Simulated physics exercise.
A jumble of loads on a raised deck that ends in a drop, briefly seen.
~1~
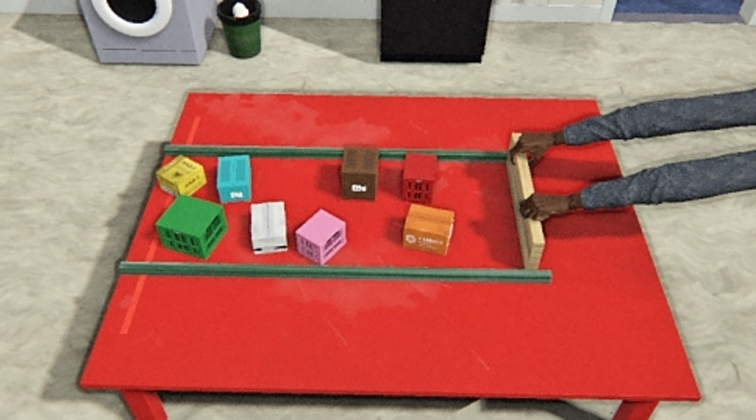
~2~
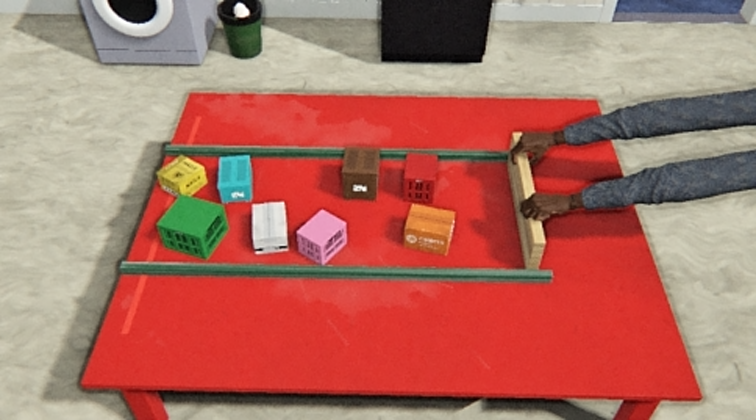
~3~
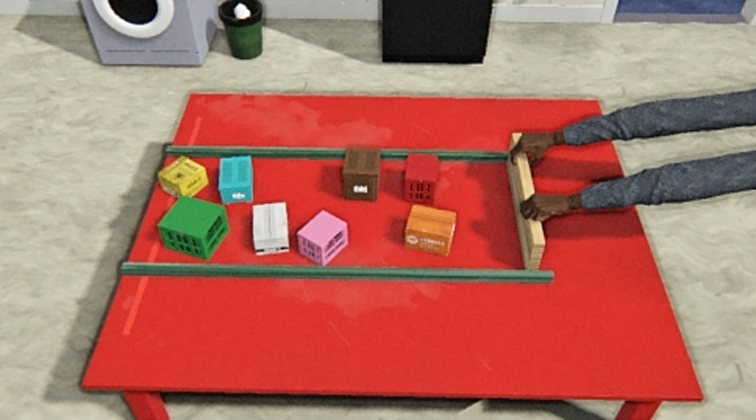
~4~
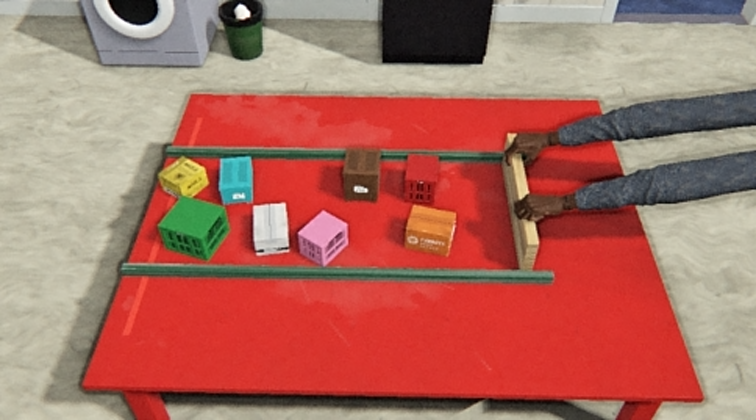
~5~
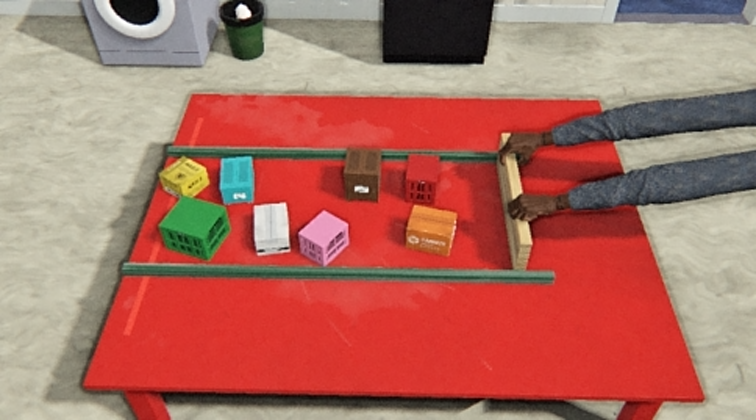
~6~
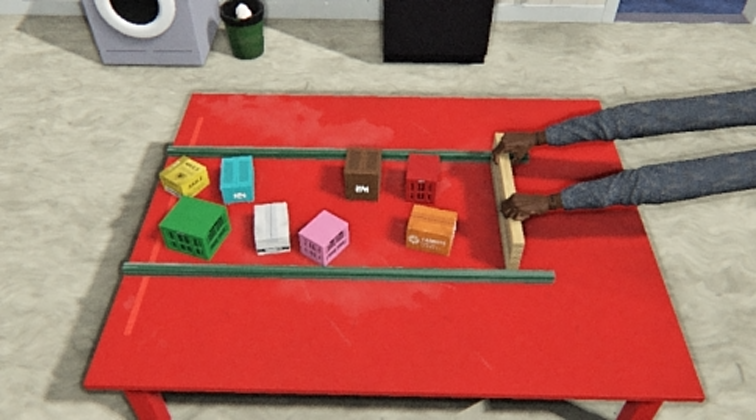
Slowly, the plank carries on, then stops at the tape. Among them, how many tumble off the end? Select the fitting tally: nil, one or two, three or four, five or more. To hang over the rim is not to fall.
Seems the ones that don't stay up number at least five, for sure.
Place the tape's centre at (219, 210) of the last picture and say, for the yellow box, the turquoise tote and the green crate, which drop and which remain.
Note: Yellow box falls away / turquoise tote falls away / green crate falls away.
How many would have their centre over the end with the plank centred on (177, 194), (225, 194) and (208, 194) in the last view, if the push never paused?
Counts per position: 6 / 4 / 4.
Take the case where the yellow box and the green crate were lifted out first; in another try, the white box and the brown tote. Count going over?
4, then 4.
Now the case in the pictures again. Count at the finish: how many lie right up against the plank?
Well, it touches 2.
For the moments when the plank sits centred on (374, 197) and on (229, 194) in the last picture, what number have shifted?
The first count is 4, and then it's 8.
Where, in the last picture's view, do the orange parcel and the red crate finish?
Near (135, 228) and (160, 175).
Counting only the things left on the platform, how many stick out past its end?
My count gives 2.
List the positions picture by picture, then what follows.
In the first frame, yellow box (182, 178); green crate (193, 227); turquoise tote (235, 179); plank (523, 199); tape (167, 208).
In the second frame, green crate (194, 227); orange parcel (429, 229).
In the third frame, turquoise tote (237, 180); red crate (421, 179).
In the fourth frame, yellow box (184, 179); plank (519, 200).
In the fifth frame, green crate (196, 228); pink crate (324, 239).
In the sixth frame, yellow box (185, 179); green crate (196, 228); turquoise tote (238, 180); plank (505, 199); tape (170, 209).
Soon after, none off yet; yellow box at rest near (185, 179); green crate at rest near (196, 228); turquoise tote at rest near (238, 180).
Then, none off yet; yellow box at rest near (185, 179); green crate moved a little near (178, 227); turquoise tote at rest near (237, 180).
Further on, two off so far; yellow box falling near (135, 221); green crate on the ground near (114, 300); turquoise tote moved well along near (159, 178).
At rest, the number that fall off is five or more; fallen, brown tote, pink crate, white box, turquoise tote, green crate and yellow box.
